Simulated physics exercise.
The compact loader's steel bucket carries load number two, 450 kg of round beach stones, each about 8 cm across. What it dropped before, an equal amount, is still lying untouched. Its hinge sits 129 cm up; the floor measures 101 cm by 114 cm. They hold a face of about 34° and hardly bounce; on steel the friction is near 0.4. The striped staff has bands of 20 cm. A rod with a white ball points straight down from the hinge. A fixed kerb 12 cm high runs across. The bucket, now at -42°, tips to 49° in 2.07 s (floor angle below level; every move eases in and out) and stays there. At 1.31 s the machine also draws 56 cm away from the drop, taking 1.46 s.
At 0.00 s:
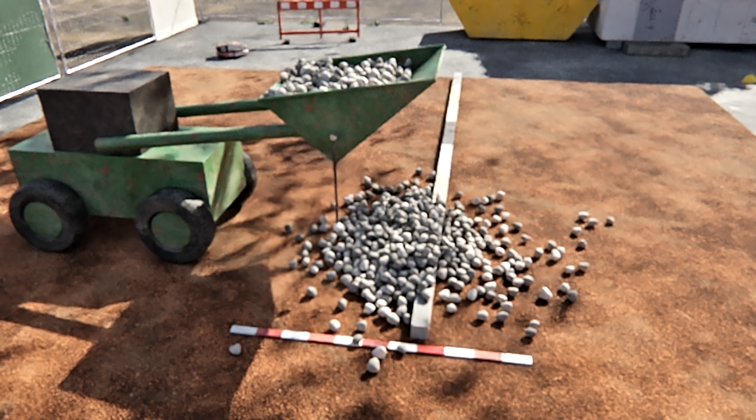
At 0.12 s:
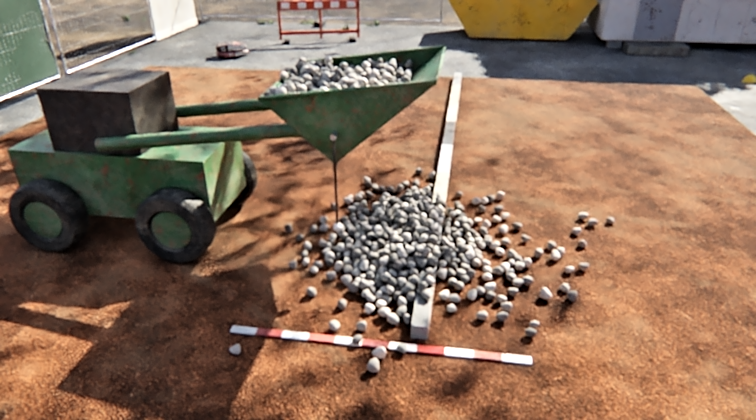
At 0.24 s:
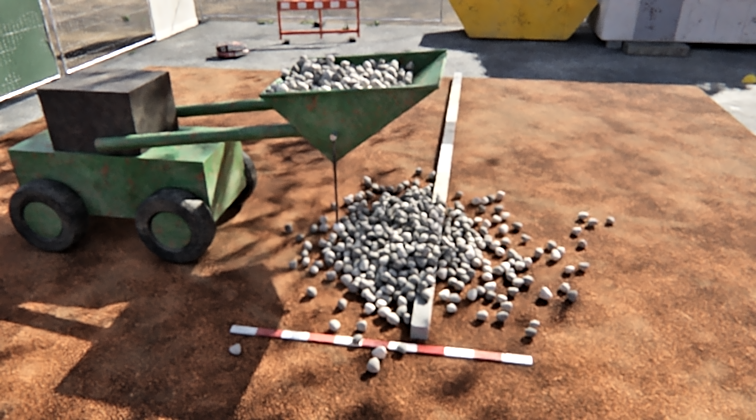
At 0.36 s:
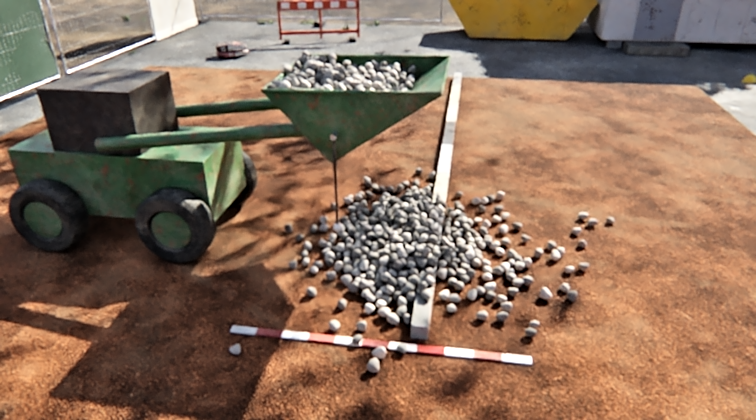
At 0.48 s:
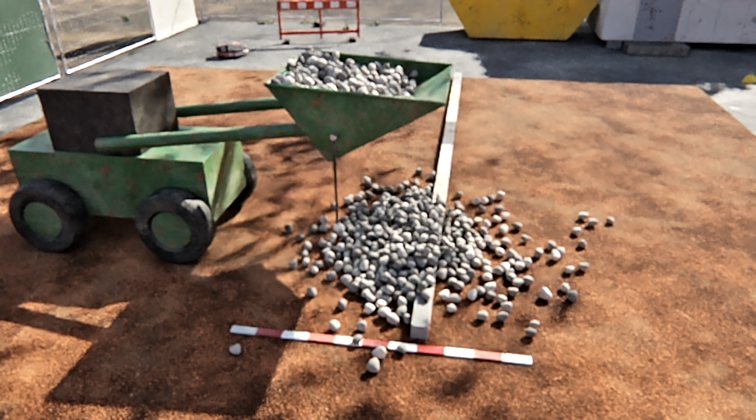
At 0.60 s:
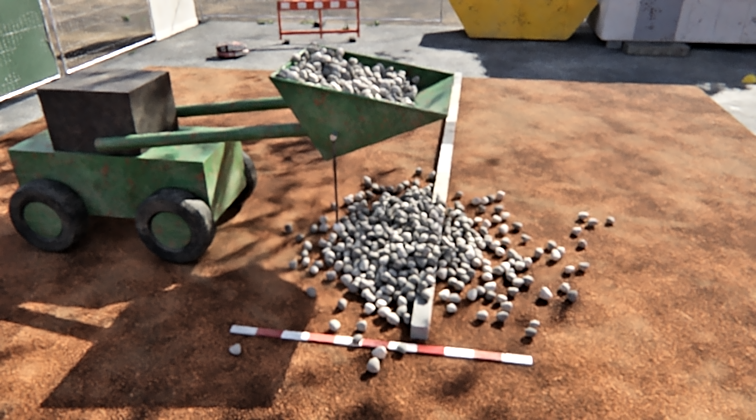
A small green loader stood still on the brown ground, holding a bucket of grey stones above a scattered pile, while the bucket slowly tilted forward to the right and its stones shifted slightly.
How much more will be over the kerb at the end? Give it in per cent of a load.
Some 53 per cent is added.
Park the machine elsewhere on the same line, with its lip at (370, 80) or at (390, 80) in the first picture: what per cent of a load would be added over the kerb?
About 5 and 20 per cent.
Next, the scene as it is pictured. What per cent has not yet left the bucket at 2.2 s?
About 0 per cent.
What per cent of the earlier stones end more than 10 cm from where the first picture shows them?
About 20 per cent.
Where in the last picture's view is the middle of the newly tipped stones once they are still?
Near (443, 239).
After 1.5 s the floor is at 35°; in per cent of one load, 87 in the bucket, 89 on this side of the kerb, 24 over the kerb; the foremost stones are at (584, 244).
After 2.2 s the floor is at 49°; in per cent of one load, 0 in the bucket, 132 on this side of the kerb, 68 over the kerb; the foremost stones are at (583, 235).
After 3.2 s the floor is at 49°; in per cent of one load, 0 in the bucket, 127 on this side of the kerb, 73 over the kerb; the foremost stones are at (594, 239).
After 5.9 s the floor is at 49°; in per cent of one load, 0 in the bucket, 127 on this side of the kerb, 73 over the kerb; the foremost stones are at (594, 239). Net gain over the kerb, 53.
